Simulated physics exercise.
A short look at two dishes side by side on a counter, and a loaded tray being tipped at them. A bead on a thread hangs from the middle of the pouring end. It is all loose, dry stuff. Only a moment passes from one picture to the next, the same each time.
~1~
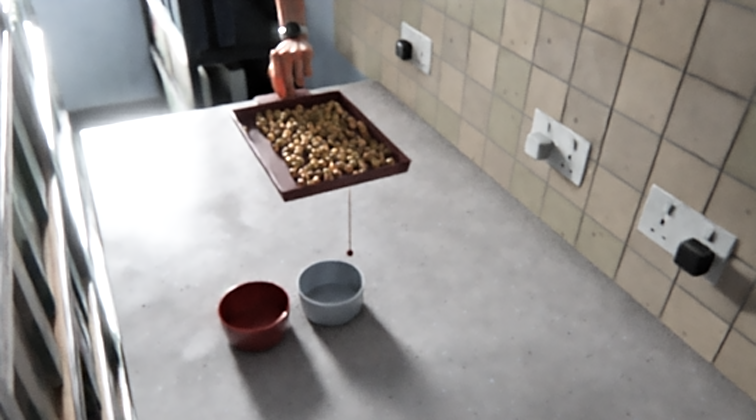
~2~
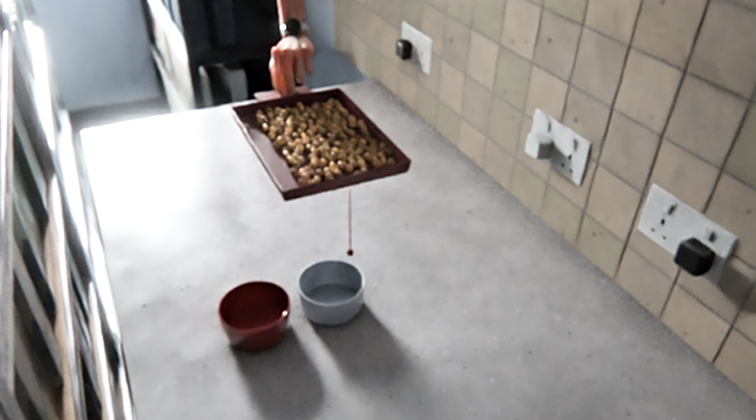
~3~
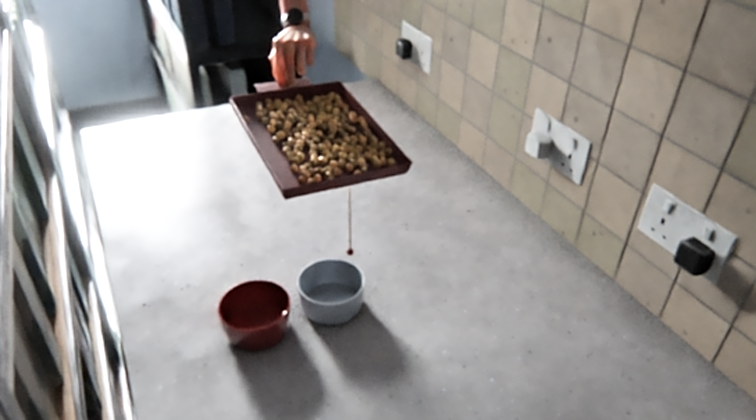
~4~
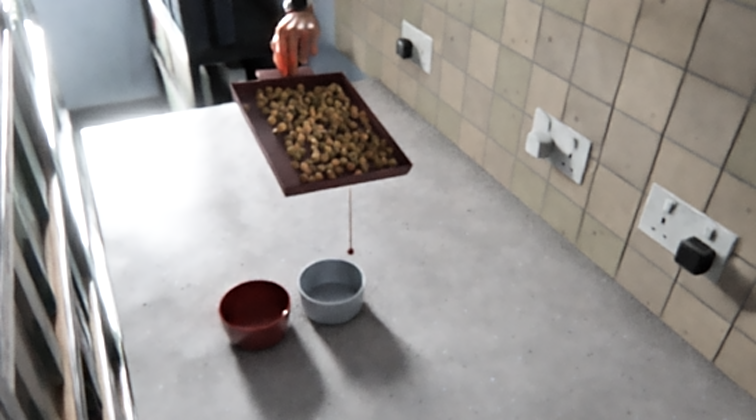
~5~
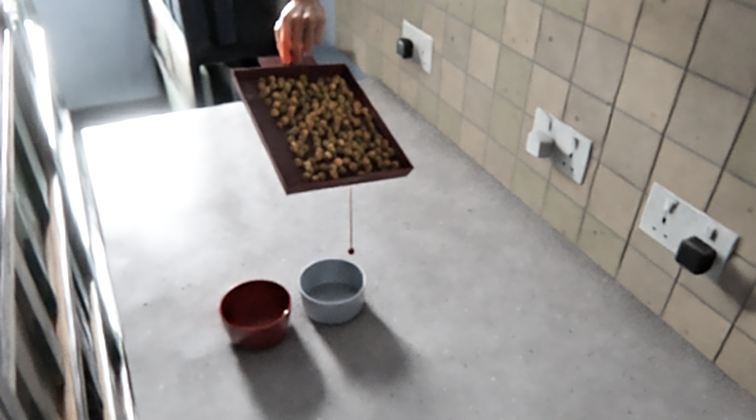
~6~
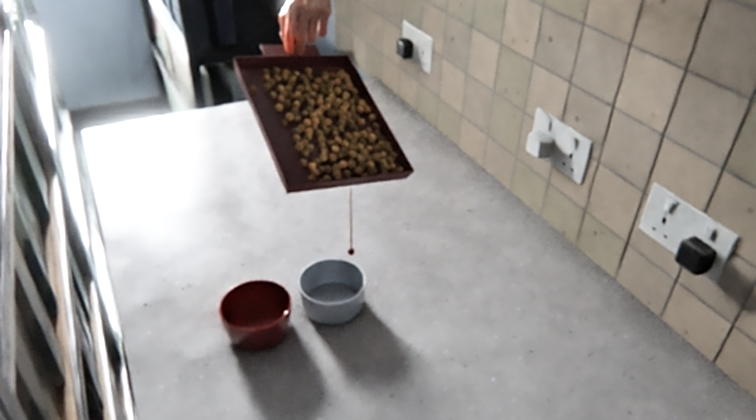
On a grey kitchen counter beside a beige tiled wall with white sockets, seen from above by a still camera, a red dish sits left of a pale blue-grey one. Above and behind them, a hand holds a dark red tray of small brown round pieces, a bead hanging on a thread beneath its near edge. The hand steadily raises the tray's far end, steepening it towards the viewer.
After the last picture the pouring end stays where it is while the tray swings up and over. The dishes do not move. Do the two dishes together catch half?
The two hold only the smaller part of the load.
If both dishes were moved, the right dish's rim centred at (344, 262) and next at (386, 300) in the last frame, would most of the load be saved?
One: Not half. Two: The smaller part.
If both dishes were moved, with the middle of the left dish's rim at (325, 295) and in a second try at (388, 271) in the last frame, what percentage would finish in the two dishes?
In turn 50 and 60 in a hundred.
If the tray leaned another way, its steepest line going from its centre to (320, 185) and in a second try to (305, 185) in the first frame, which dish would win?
First the right-hand dish, then the dish on the right.
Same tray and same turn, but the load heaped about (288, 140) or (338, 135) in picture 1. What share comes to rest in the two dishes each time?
Roughly 0 per cent, and 0 per cent.
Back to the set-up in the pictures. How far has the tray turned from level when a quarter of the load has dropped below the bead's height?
Around 85° of tilt.
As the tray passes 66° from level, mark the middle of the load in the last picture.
Roughly at (378, 155).
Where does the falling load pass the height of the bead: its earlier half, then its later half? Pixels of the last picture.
First near (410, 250), later near (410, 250).
Just after the last frame, tray tipped steeply; the larger part on the tray; just a few outside both; about a tenth in the air.
A moment on, tray tipped past a quarter turn; about a tenth on the tray; the larger part outside both; about a tenth in the air.
Further on, tray tipped past a quarter turn; every one outside both.
When it is over, tray tipped past a quarter turn; not one in the left dish; not one in the right dish; every one outside both.
